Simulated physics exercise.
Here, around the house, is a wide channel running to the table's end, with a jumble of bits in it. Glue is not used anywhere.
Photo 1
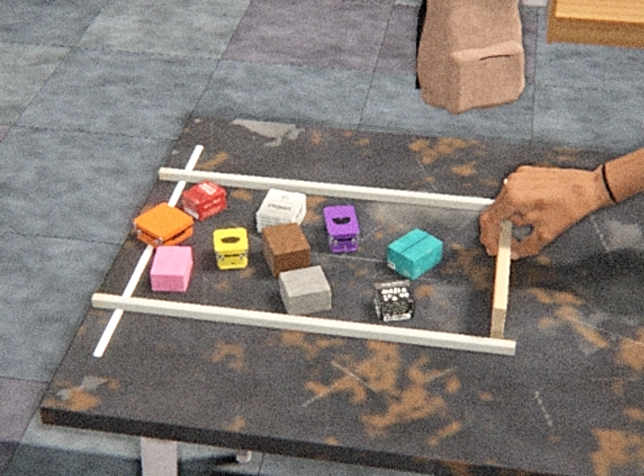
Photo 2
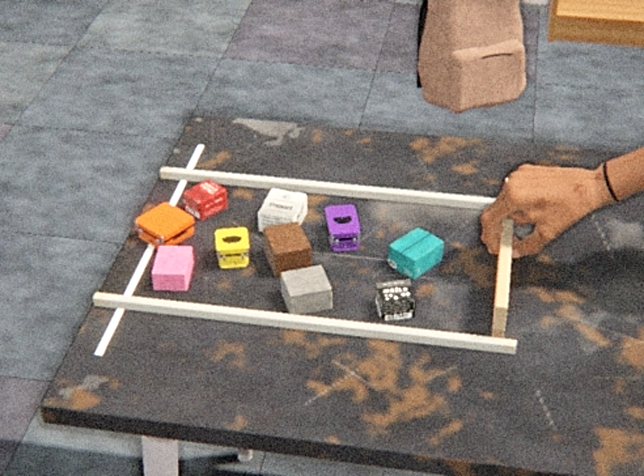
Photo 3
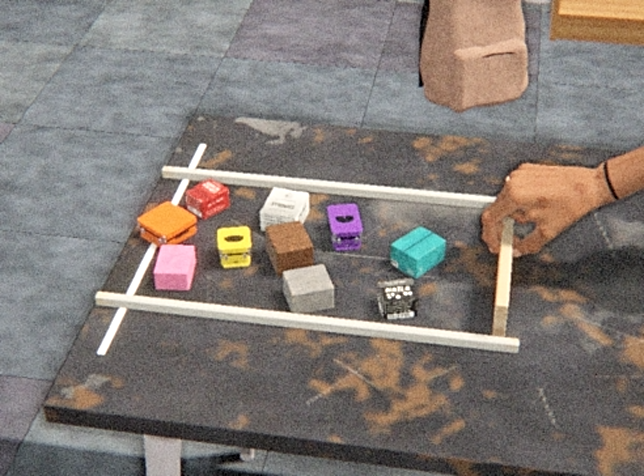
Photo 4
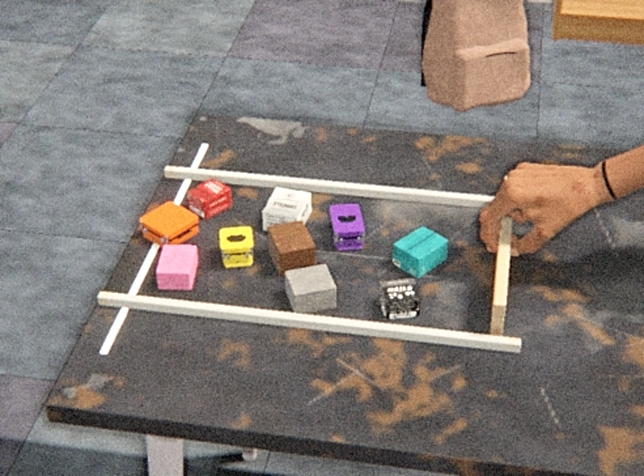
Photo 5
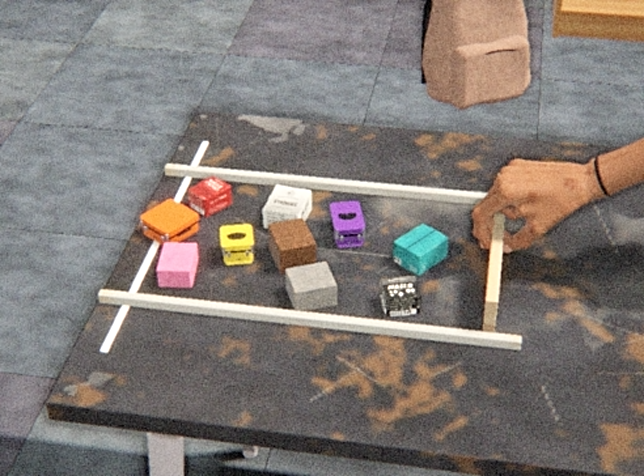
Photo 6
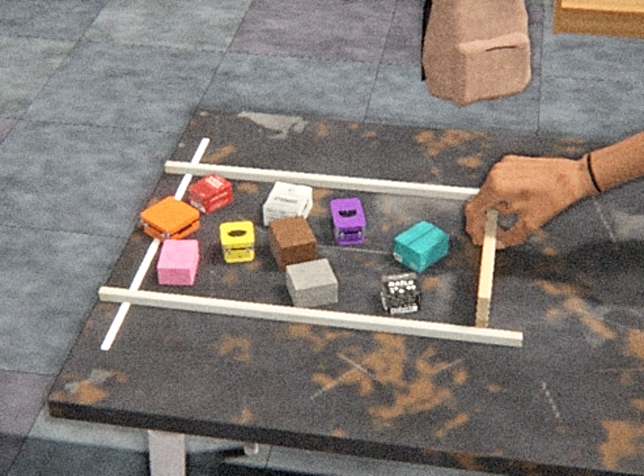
A hand holding a short wooden board upright at the right end of two pale rails stays nearly still at first, then slides the board slightly left between them. The colourful blocks and small boxes scattered between the rails, near a white strip at left, keep their places on the dark, worn tabletop.
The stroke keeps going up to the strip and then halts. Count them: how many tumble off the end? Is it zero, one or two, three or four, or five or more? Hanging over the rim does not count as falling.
It will be five or more.
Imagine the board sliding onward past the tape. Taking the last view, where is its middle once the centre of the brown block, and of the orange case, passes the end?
Middle approx. at (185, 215), then approx. at (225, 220).
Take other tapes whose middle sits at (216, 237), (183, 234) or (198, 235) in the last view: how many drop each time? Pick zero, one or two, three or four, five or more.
Taking the three places in turn, it would be just one or two; 5 or more; three or four.
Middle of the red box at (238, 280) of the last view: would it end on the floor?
From that start the object does not stay.
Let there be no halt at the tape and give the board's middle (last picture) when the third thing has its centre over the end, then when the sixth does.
The middle is at about (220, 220), later at about (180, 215).
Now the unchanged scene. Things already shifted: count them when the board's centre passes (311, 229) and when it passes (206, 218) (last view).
First position 7; second position 10.
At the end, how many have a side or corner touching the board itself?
Tally at the end: 4.
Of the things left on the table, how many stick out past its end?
The answer comes to 4.
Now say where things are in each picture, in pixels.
The first picture shows orange case (164, 229); pink block (172, 269); red box (204, 200); board (503, 257); tape (155, 238).
The second picture shows pink block (173, 268); purple case (343, 229).
The third picture shows red box (207, 199); grey block (308, 290).
The fourth picture shows orange case (170, 227); brown block (291, 248).
The fifth picture shows pink block (178, 265); yellow case (237, 246).
The sixth picture shows orange case (171, 222); pink block (178, 262); red box (210, 193); board (489, 246); tape (161, 231).
A little later, none off yet; orange case at rest near (171, 222); pink block at rest near (178, 262); red box at rest near (210, 193).
Next, none off yet; orange case shifted a little near (151, 215); pink block shifted about its own width near (150, 261); red box shifted a little near (197, 189).
When it is over, the number that fall off is five or more; down, grey block, brown block, yellow case, red box, pink block and orange case.
